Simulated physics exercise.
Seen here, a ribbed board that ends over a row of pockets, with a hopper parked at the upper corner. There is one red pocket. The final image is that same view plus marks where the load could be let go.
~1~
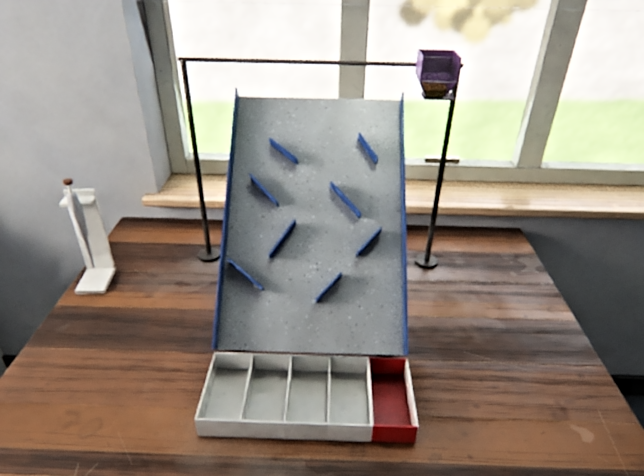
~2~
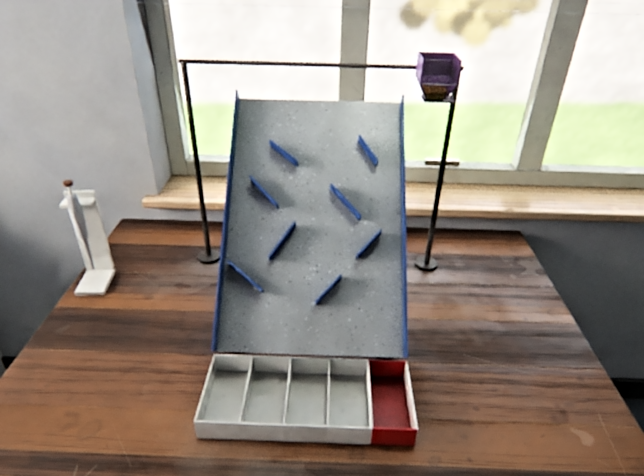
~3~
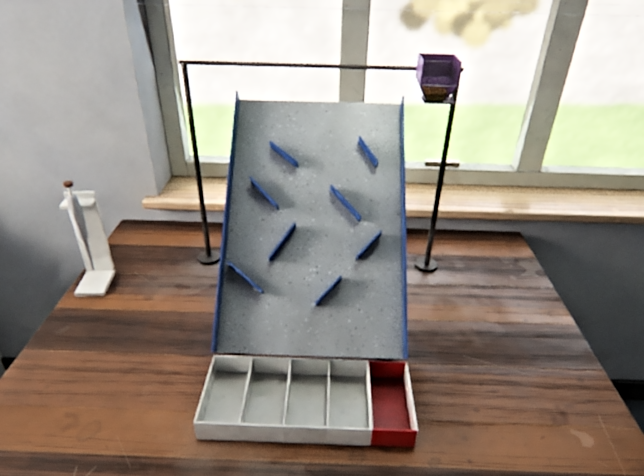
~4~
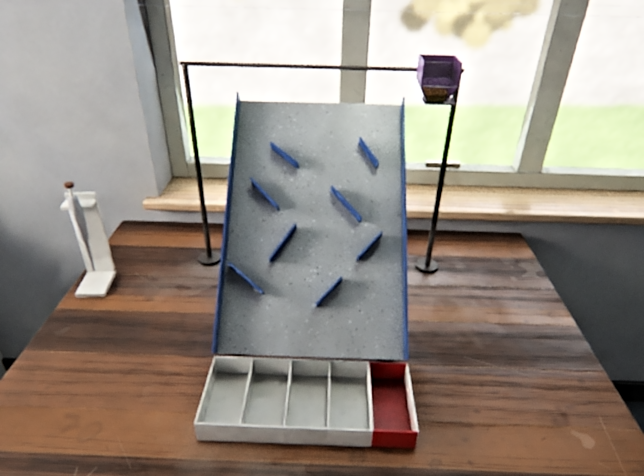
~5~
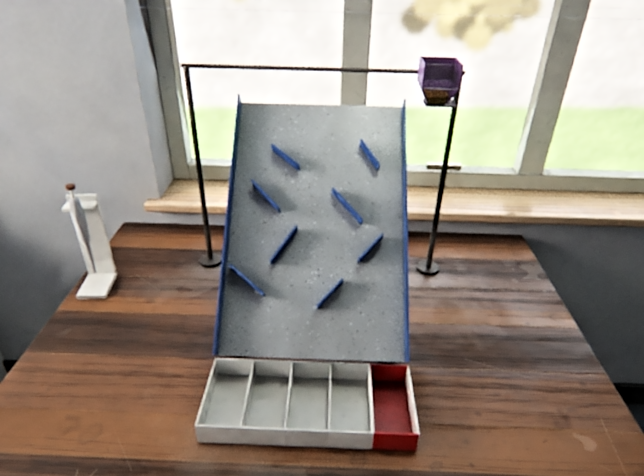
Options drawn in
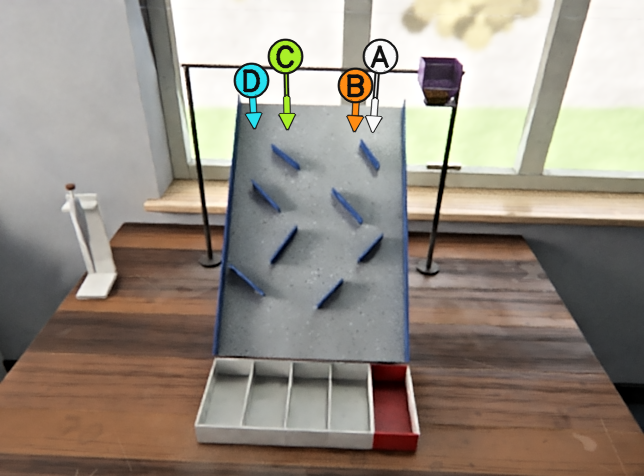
The clip opens on a tilted gray board with blue ribs, standing on a wooden table above a row of pale pockets with one red pocket at the right end. A small purple hopper sits at the upper right corner, and throughout, everything stays essentially still.
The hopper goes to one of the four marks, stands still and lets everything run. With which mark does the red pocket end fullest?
A works best here.
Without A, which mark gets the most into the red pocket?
The answer is B.
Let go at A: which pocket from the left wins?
It is the fifth one.
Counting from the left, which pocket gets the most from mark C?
It is the second one.
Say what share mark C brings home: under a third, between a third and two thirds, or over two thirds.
It is under a third.
On the marked copy, mark A meets the board at (373, 126); mark B meets the board at (354, 125); mark C meets the board at (287, 123); mark D meets the board at (254, 122).
If A is chosen, nearly all in the red pocket, a small part in other pockets.
If B is chosen, about a third in the red pocket, about two thirds in other pockets.
If C is chosen, a small part in the red pocket, most in other pockets, a small part outside the box.
If D is chosen, a stray few in the red pocket, most in other pockets, a small part held on the board.
